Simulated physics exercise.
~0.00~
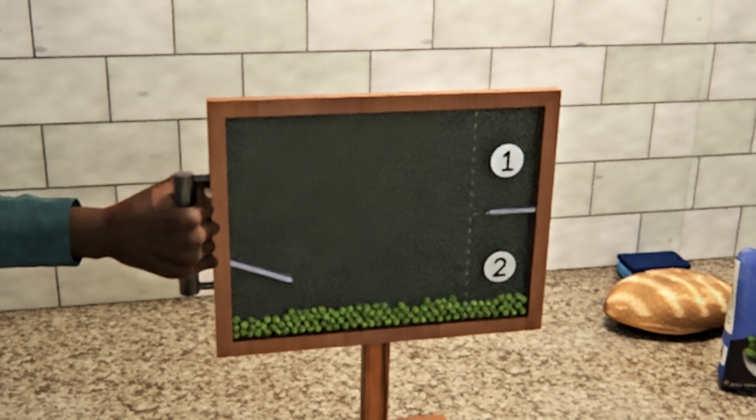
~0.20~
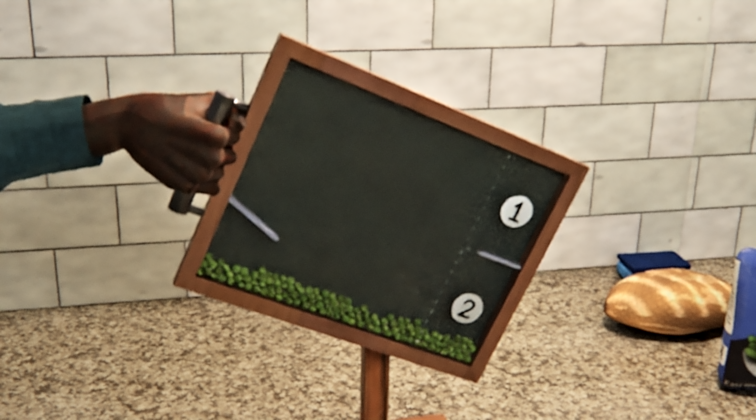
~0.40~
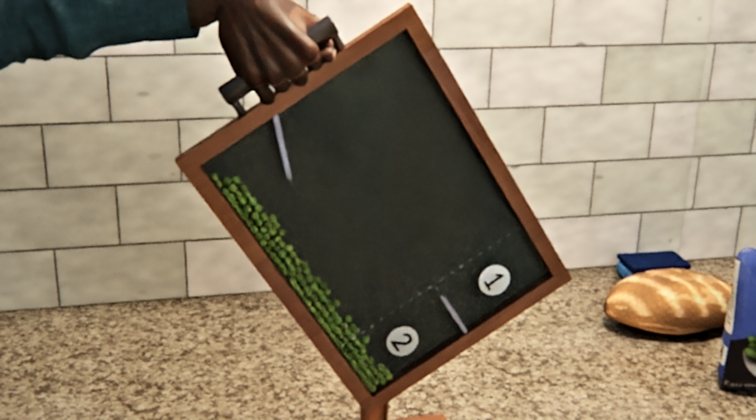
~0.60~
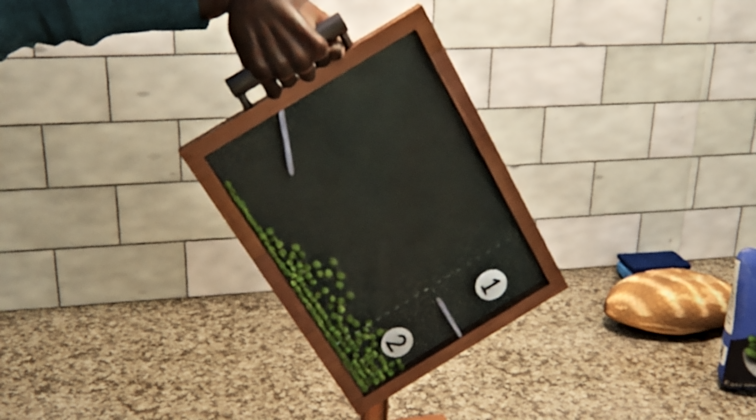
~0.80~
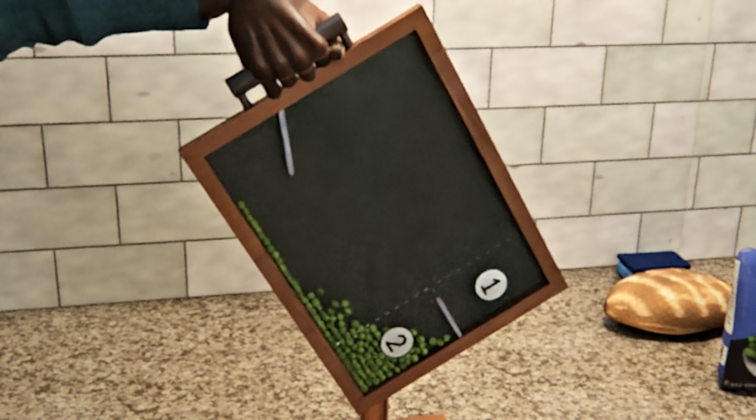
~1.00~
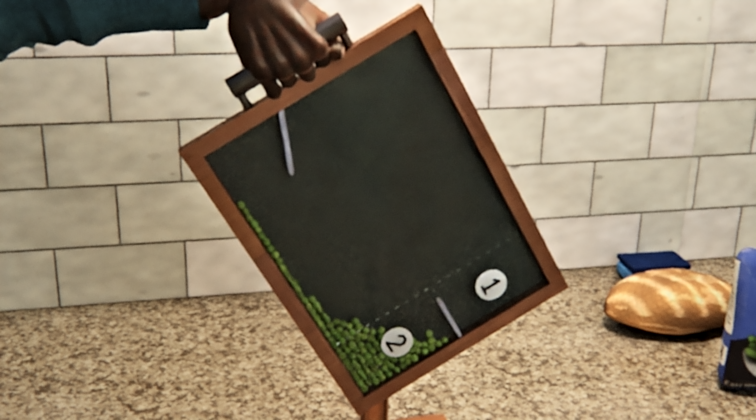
The clip opens on a wooden-framed, dark-backed case standing on a speckled counter, with small green peas spread along its bottom edge and two numbered pockets at the right. A hand in a teal sleeve grips the handle on the left side and swings it upward, tilting the case clockwise. As the turn steepens, the peas at first stay banked along the same edge, now a steep slope. Then they tumble down toward the lowest corner and pile up around pocket two. The case stops tilted, with most peas resting there, a thin trail lining the edge above, and pocket one empty.
